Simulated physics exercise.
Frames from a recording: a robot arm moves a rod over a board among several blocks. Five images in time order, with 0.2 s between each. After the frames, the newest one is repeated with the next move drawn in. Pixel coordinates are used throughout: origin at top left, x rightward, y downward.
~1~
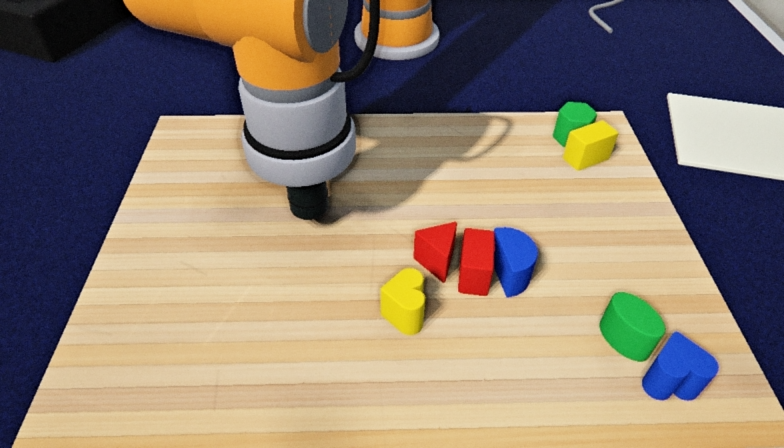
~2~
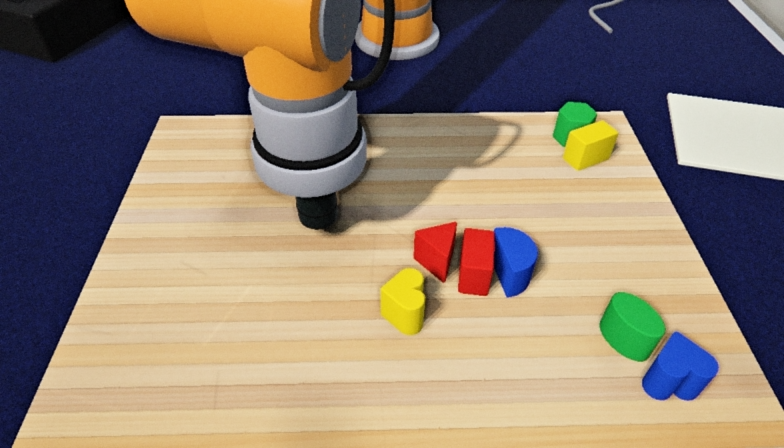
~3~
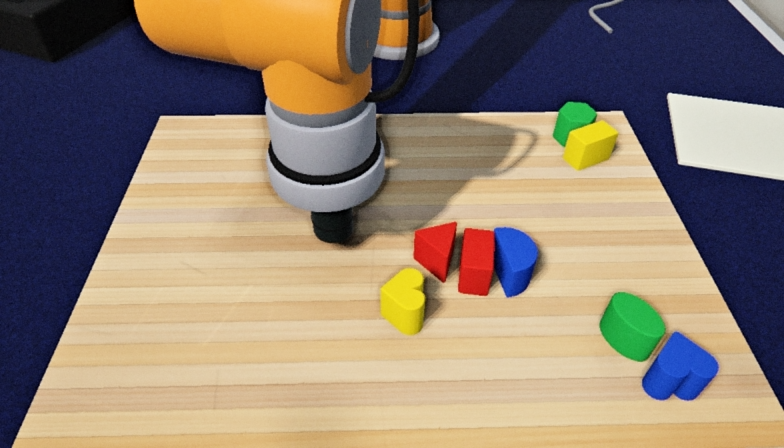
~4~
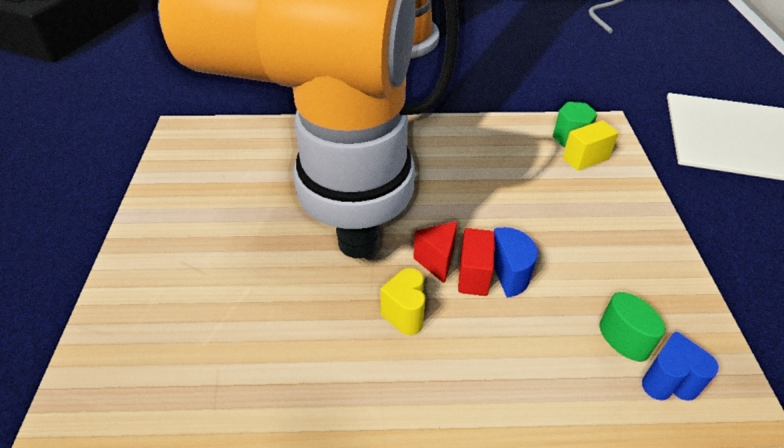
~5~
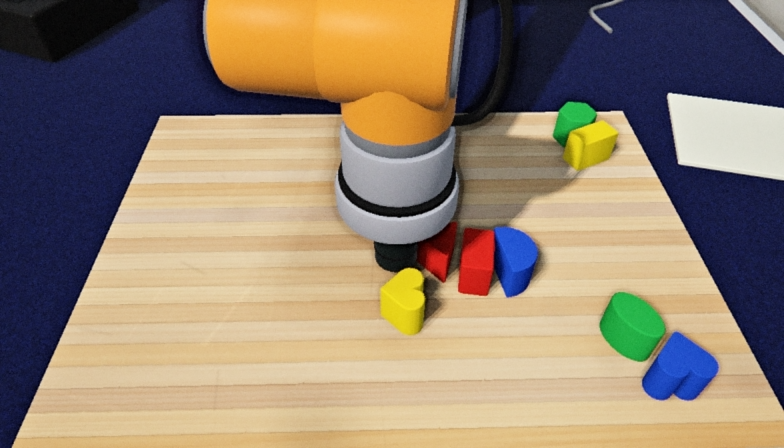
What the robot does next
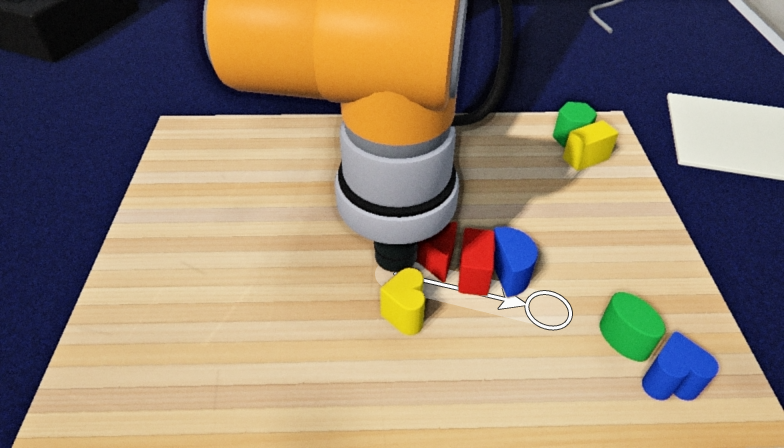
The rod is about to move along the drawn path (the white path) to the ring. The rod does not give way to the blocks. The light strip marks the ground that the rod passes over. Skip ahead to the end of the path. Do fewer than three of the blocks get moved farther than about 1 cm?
I believe not.
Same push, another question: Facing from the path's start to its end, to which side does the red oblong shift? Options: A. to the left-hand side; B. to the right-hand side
A: To the left-hand side.
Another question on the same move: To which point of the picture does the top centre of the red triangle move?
Final place: (463, 231).
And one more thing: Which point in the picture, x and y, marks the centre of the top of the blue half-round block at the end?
Near (551, 230).
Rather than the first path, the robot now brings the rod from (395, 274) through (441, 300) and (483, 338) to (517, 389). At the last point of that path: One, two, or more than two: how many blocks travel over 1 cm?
One moves.
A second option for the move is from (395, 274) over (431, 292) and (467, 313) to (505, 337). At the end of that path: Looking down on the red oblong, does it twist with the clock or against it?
Counterclockwise rotation.
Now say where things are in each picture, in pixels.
In the first picture, rod tip (310, 208); block tops, yellow heart block (406, 287); red triangle (440, 235); red oblong (479, 247); blue half-round block (517, 246).
In the second picture, rod (319, 217); blocks unchanged.
In the third picture, rod (334, 230); blocks unchanged.
In the fourth picture, rod (359, 244); blocks unchanged.
In the fifth picture, rod (396, 257); yellow heart block (406, 287); red triangle (440, 235); red oblong (479, 247); blue half-round block (517, 246).
Path on the board, from (395, 274) directly to (549, 310).
On the path given first. One third of the way, rod (447, 269); red triangle (459, 232); red oblong (489, 245); blue half-round block (520, 245), turned 15° clockwise.
Two thirds of the way, rod (500, 281); red triangle (463, 231), turned 25° anticlockwise; red oblong (521, 248), turned 55° anticlockwise; blue half-round block (545, 235), turned 35° anticlockwise.
At the end, rod (554, 294); yellow heart block in place; red triangle (463, 231), turned 25° anticlockwise; red oblong (539, 249), turned 80° anticlockwise; blue half-round block (551, 230), turned 60° anticlockwise.
